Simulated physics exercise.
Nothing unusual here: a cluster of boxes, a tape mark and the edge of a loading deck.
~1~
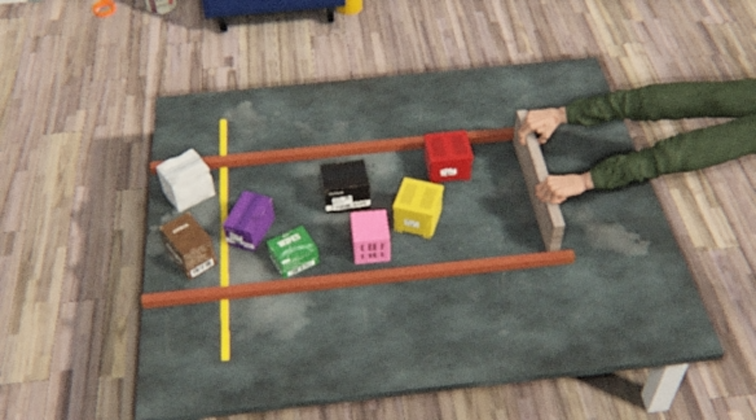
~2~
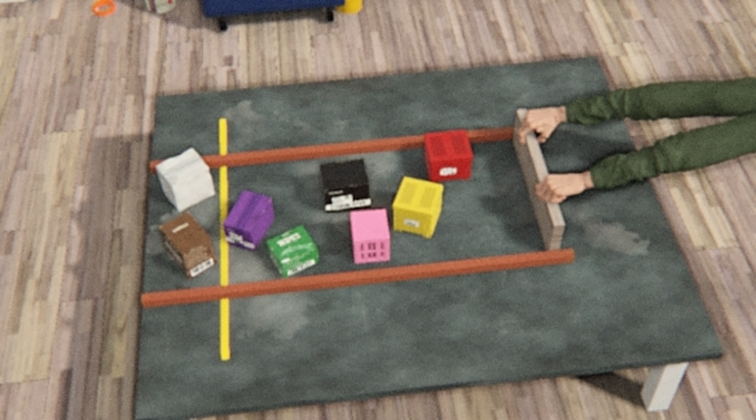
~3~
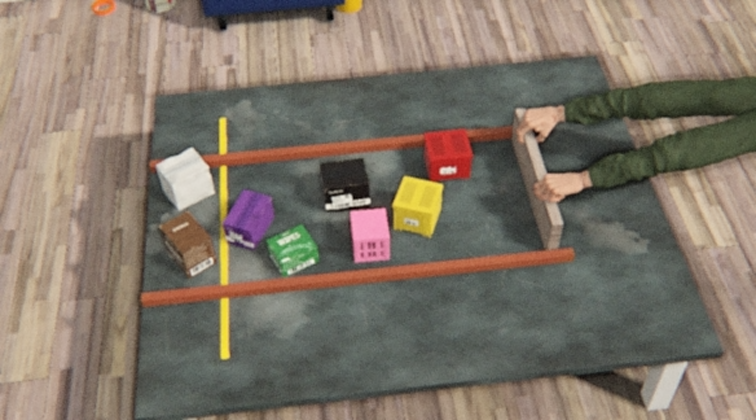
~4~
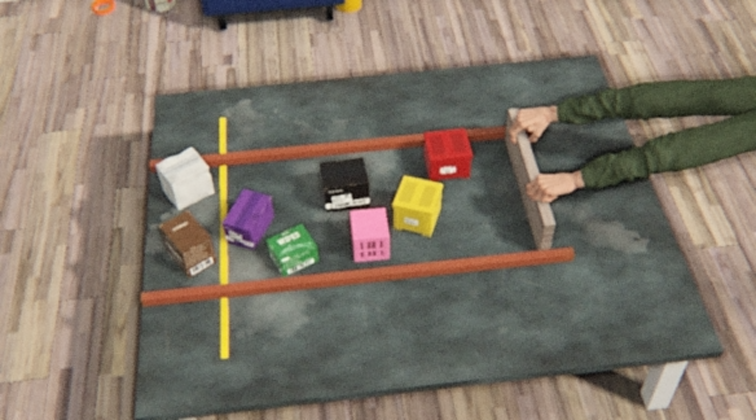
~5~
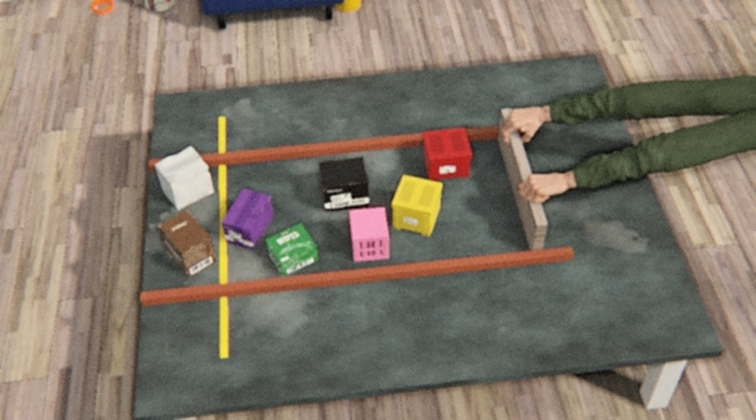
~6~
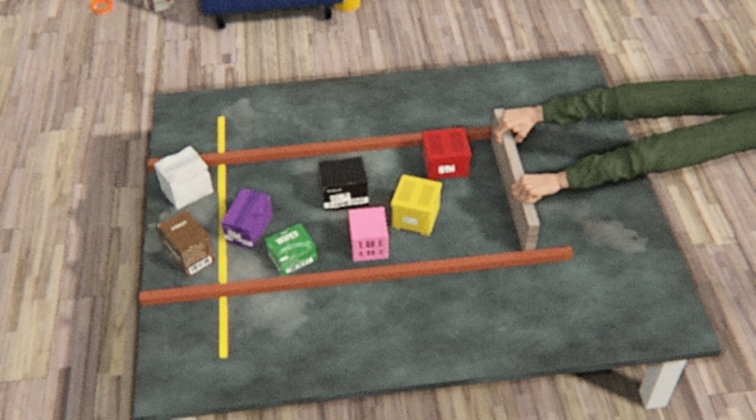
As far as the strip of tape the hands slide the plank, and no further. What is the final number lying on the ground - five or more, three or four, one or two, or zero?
So the tally of ones that come down is one, perhaps two, really.
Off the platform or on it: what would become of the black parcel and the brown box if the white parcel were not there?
In that case the black parcel remains in place while the brown box falls away.
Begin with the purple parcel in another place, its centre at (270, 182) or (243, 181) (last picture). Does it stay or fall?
Going in order, the first time it is still up there and the second time it is still up there.
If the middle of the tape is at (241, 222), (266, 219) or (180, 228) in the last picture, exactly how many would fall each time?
Ground tally per try: 1 / 0 / 5.
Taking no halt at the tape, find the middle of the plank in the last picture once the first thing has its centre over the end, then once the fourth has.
Its middle is near (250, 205) and then near (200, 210).
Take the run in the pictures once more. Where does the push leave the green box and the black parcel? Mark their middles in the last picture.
About (163, 275), and the other about (173, 205).
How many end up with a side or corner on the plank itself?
That makes 3.
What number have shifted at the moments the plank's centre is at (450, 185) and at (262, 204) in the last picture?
The counts are 1 and 7.
Soon after, none off yet; white parcel at rest near (184, 178); brown box at rest near (187, 244); purple parcel at rest near (248, 219).
Then, none off yet; white parcel at rest near (184, 178); brown box at rest near (186, 244); purple parcel moved a little near (229, 228).
By the end, the number that fall off is one or two; fallen, brown box.
